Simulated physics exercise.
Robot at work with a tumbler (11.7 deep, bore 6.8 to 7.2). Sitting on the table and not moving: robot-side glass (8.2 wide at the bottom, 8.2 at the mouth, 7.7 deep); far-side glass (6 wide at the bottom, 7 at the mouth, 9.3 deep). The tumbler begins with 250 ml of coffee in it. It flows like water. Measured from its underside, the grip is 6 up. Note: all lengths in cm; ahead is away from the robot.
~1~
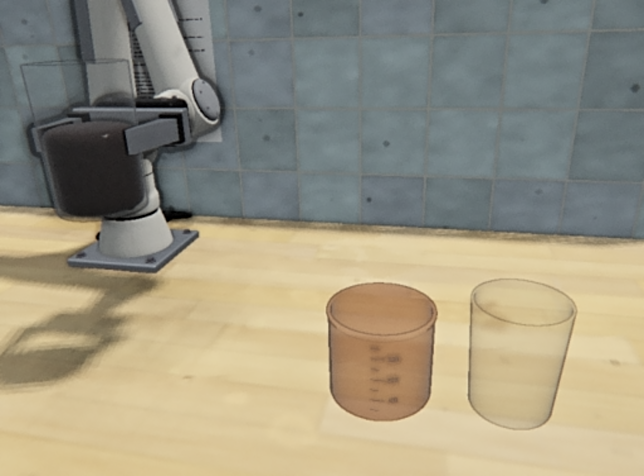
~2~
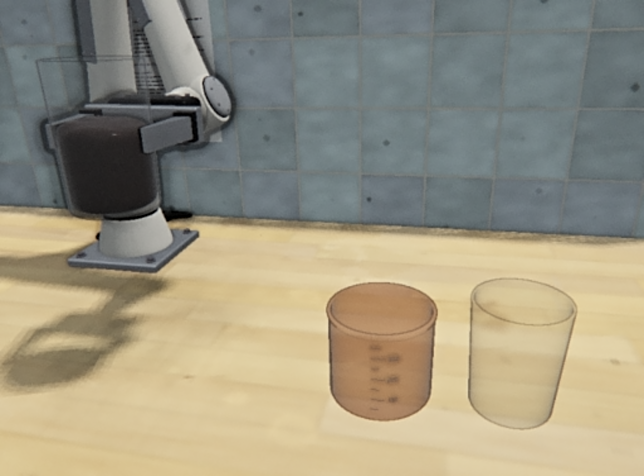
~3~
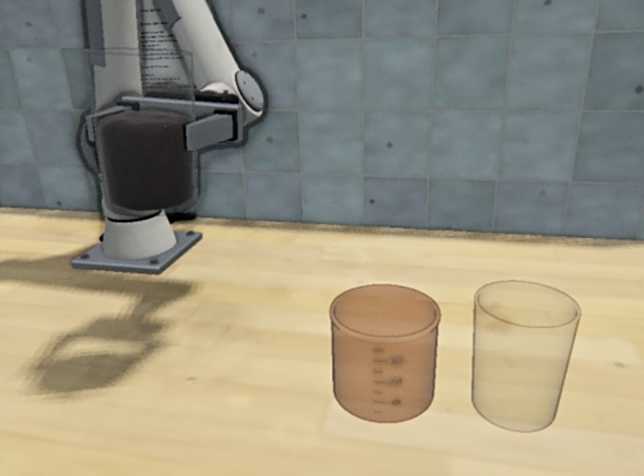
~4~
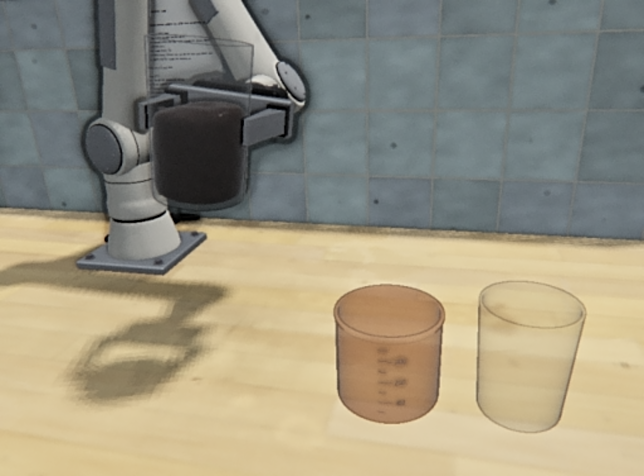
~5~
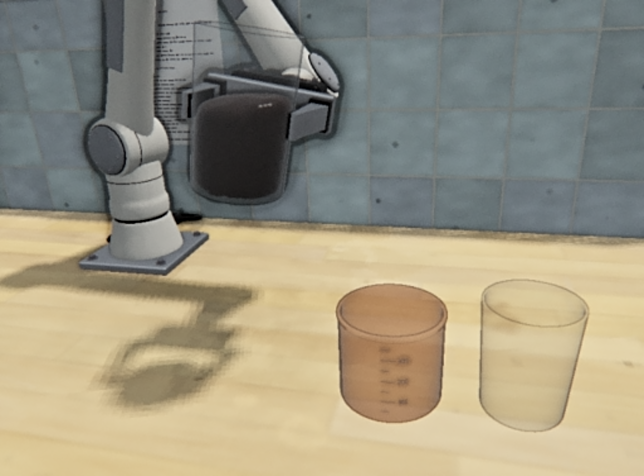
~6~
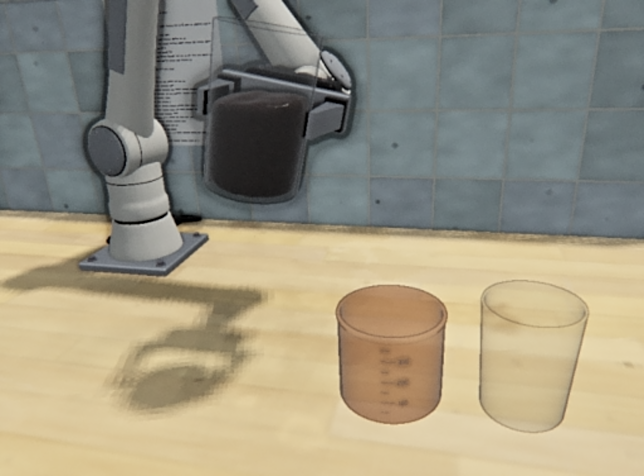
A pale wooden tabletop stands before a wall of blue-grey tiles, seen from the front and slightly above. At the left, a grey and white robot arm grips a clear tumbler of dark brown coffee, while an orange-brown glass and a pale yellowish one stand at the right. The arm carries the tumbler a short way rightward, tilting it slightly, as the view shifts very slightly.
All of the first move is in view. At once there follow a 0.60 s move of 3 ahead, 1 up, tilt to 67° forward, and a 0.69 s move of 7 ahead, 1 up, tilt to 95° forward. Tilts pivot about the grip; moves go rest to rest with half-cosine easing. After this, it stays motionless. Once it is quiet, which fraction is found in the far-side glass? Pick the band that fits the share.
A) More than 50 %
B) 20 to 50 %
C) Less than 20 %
20 to 50 % (B).
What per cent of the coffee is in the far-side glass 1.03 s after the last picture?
Estimate: Near 1 in a hundred.
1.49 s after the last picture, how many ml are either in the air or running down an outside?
Roughly 35 ml at that moment.
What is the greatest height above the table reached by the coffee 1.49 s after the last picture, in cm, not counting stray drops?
Around 23 centimetres.
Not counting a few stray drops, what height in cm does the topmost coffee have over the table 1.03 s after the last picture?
Max height: Near 26 cm above the table.
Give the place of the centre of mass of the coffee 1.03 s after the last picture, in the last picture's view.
In the last picture, close to (380, 124).
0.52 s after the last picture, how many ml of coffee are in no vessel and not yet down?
I'd say around 0 ml.
Then, 0.52 s later, tilted 64° forward, liquid up to 26 above the table; 250 ml in the tumbler.
Then, 1.03 s later, tilted 86° forward, liquid up to 26 above the table; 200 ml in the tumbler, 25 ml on the table or floor, 5 ml in the far-side glass, 20 ml in the air or running down outside.
Then, 1.49 s later, tilted 95° forward, liquid up to 23 above the table; 125 ml on the table or floor, 55 ml in the far-side glass, 30 ml in the tumbler, 35 ml in the air or running down outside.
Then, 2.29 s later, tilted 95° forward, liquid up to 7 above the table; 155 ml on the table or floor, 95 ml in the far-side glass.
At rest, 155 ml on the table or floor, 95 ml in the far-side glass. That is 37 % in the far-side glass.
